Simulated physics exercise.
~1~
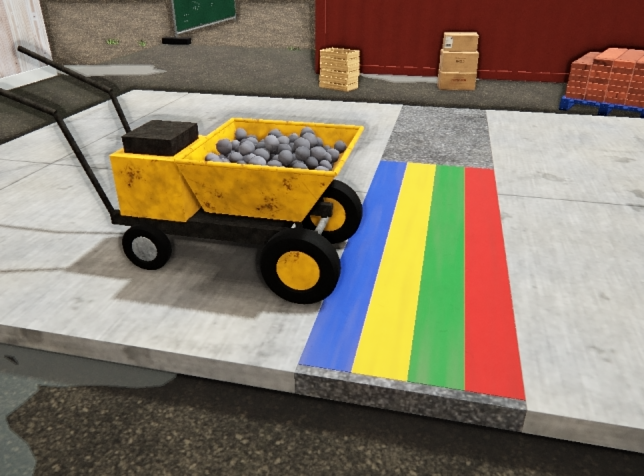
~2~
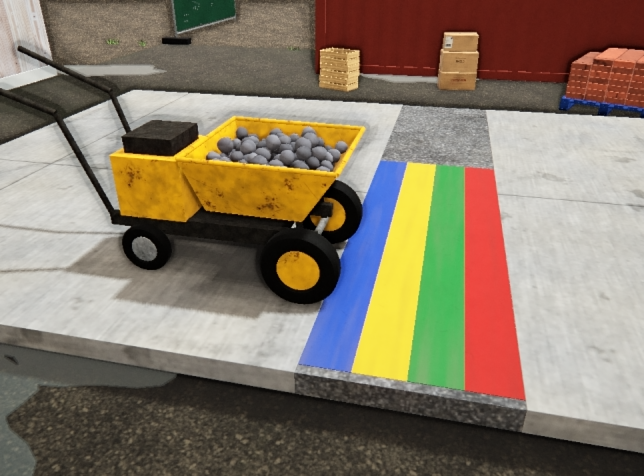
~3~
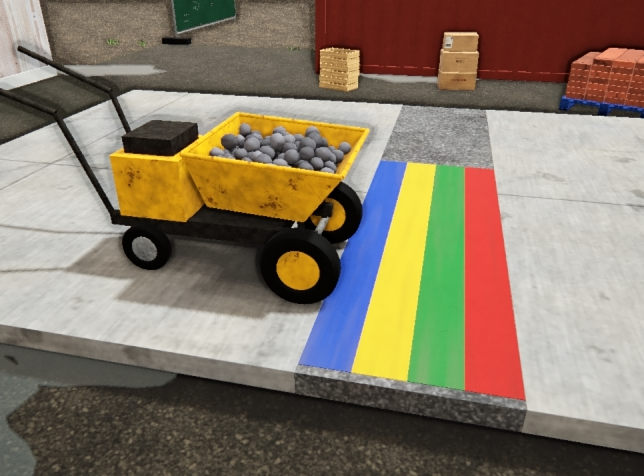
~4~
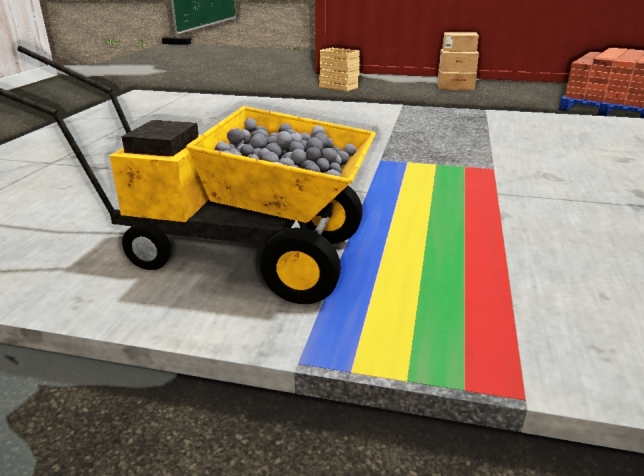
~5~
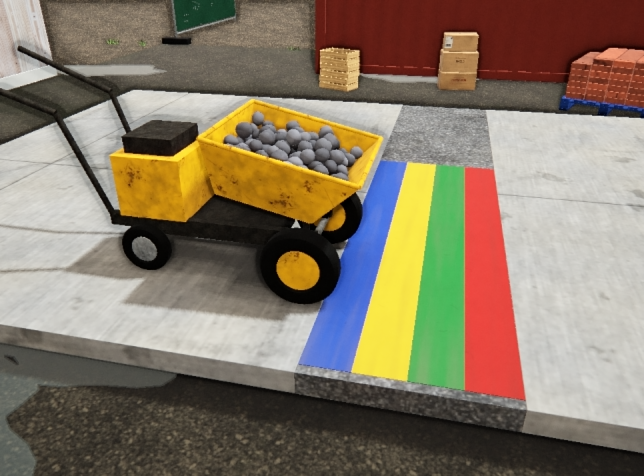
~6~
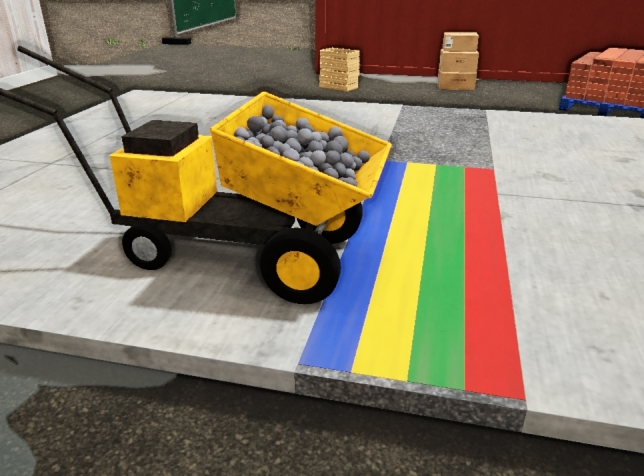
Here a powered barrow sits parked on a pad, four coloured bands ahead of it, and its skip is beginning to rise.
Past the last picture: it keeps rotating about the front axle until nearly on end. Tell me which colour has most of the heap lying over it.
Most of the heap lies over green.
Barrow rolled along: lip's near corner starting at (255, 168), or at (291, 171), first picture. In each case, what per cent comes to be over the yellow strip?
Some 30 % then some 40 %.
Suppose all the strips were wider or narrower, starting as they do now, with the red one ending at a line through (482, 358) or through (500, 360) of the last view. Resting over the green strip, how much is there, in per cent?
About 30 % and 30 %.
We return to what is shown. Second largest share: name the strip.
It's that red strip next.
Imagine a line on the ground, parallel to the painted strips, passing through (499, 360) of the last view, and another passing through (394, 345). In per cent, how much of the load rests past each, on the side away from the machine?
First 10 in a hundred, second 80 in a hundred.
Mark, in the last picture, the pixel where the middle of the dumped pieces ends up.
The centre settles at about (454, 278).
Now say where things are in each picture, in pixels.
The first frame shows lip of the skip near (335, 175), level; top of the load near (263, 156), round cobbles; blue strip near (336, 332); yellow strip near (386, 339); green strip near (438, 347); red strip near (492, 354).
The second frame shows lip of the skip near (337, 175), level; top of the load near (264, 155).
The third frame shows lip of the skip near (342, 178), tipped barely; top of the load near (268, 153).
The fourth frame shows lip of the skip near (350, 182), tipped a little; top of the load near (274, 151).
The fifth frame shows lip of the skip near (359, 188), tipped a little; top of the load near (267, 138).
The sixth frame shows lip of the skip near (370, 196), tipped clearly; top of the load near (269, 141); blue strip near (336, 332); yellow strip near (386, 339); green strip near (438, 347); red strip near (492, 354).
Shortly afterwards, skip tipped steeply; the whole lot in the skip.
Next, skip tipped right over; all but a few in the skip; a little over the green strip.
Some moments later, skip tipped right over; near half in the skip; only a few over the yellow strip; near a third over the green strip; near a quarter over the red strip; a little off the paint.
In the end, skip tipped right over; near a quarter in the skip; none at all over the blue strip; a little over the yellow strip; near a third over the green strip; near a quarter over the red strip; a little off the paint.
